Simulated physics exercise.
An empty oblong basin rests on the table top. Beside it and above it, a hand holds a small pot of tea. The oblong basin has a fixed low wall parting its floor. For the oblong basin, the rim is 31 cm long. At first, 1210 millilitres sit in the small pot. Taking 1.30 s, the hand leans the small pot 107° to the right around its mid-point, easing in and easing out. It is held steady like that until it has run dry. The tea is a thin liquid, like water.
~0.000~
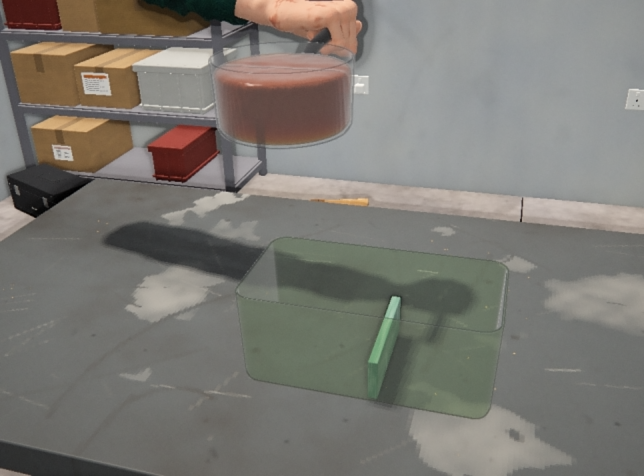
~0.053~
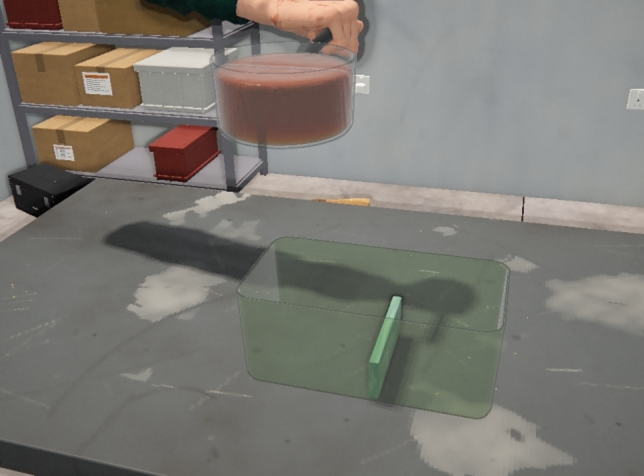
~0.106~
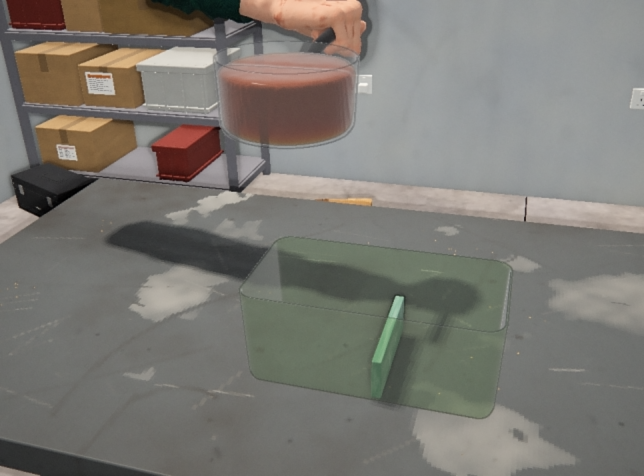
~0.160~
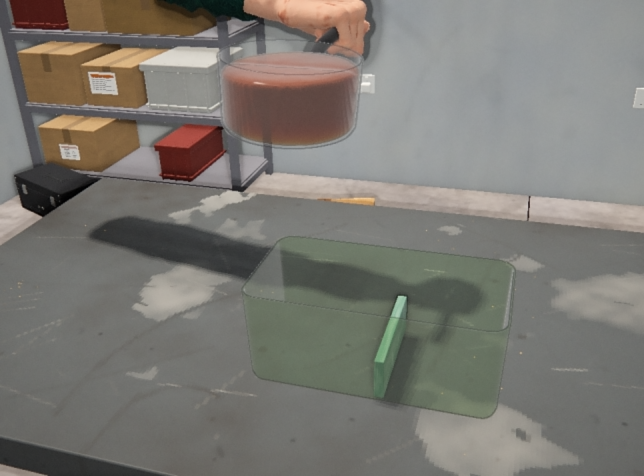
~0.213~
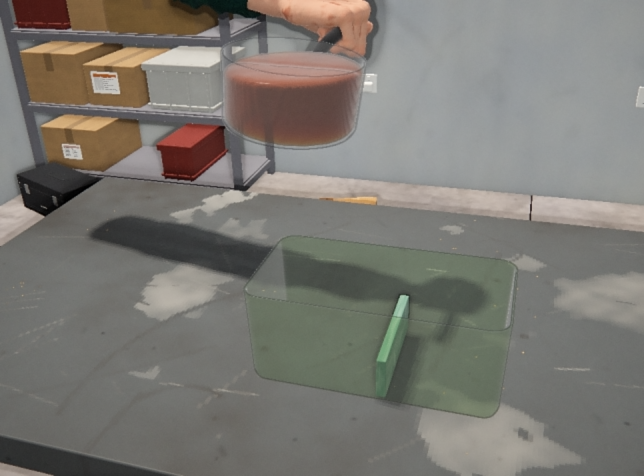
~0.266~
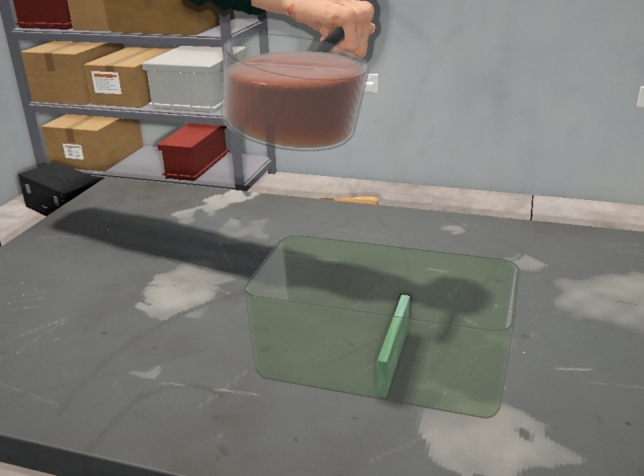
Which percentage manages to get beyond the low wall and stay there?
Beyond the low wall, roughly 78 per cent stays.
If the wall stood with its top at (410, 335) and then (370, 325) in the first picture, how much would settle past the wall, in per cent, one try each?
60 in a hundred, followed by 90 in a hundred.
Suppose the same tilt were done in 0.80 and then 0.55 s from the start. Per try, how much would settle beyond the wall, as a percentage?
Near 70 in a hundred on the first go and near 50 in a hundred on the second.
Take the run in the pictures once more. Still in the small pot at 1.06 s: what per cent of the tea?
Remaining share: Approx. 10 %.
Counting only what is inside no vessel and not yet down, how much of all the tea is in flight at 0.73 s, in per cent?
Roughly 34 %.
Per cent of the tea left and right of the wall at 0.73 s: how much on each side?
1 on the left, 8 on the right, roughly.
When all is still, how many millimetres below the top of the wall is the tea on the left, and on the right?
The left side gives some 44 mm, the right side some 8 mm.
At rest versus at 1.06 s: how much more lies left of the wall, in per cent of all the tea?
Around 18 in a hundred.
By 0.73 s the tilt is 63° and 56 per cent is still to pour, 1 is left of the wall and 8 right of it.
By 1.06 s the tilt is 99° and 10 per cent is still to pour, 4 is left of the wall and 71 right of it.
By 1.42 s the tilt is 107° and 0 per cent is still to pour, 18 is left of the wall and 78 right of it.
By 1.80 s the tilt is 107° and 0 per cent is still to pour, 21 is left of the wall and 78 right of it.
At rest 21 per cent lies left of the wall, 78 right of it and 1 outside.
